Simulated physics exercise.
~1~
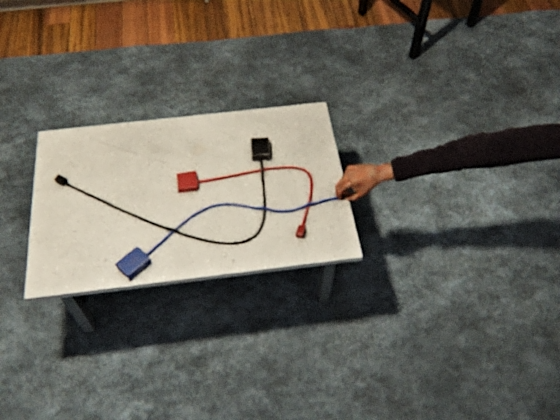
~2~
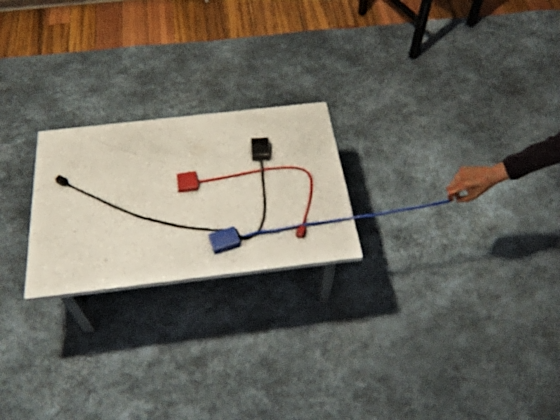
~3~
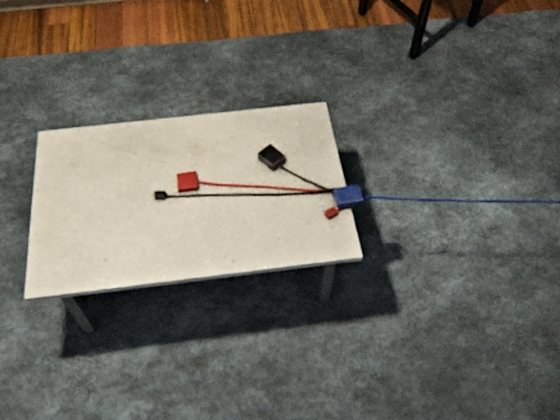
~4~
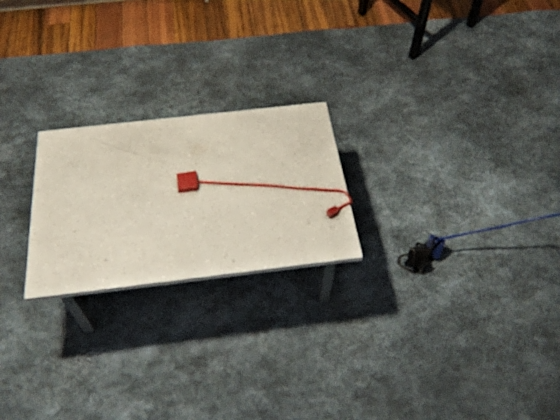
We see a hand pull the blue lead rightward across a white table tangled with black and red leads; its charger slides along, catches the others, and drops off the edge with the black charger and lead, while the red charger stays put.
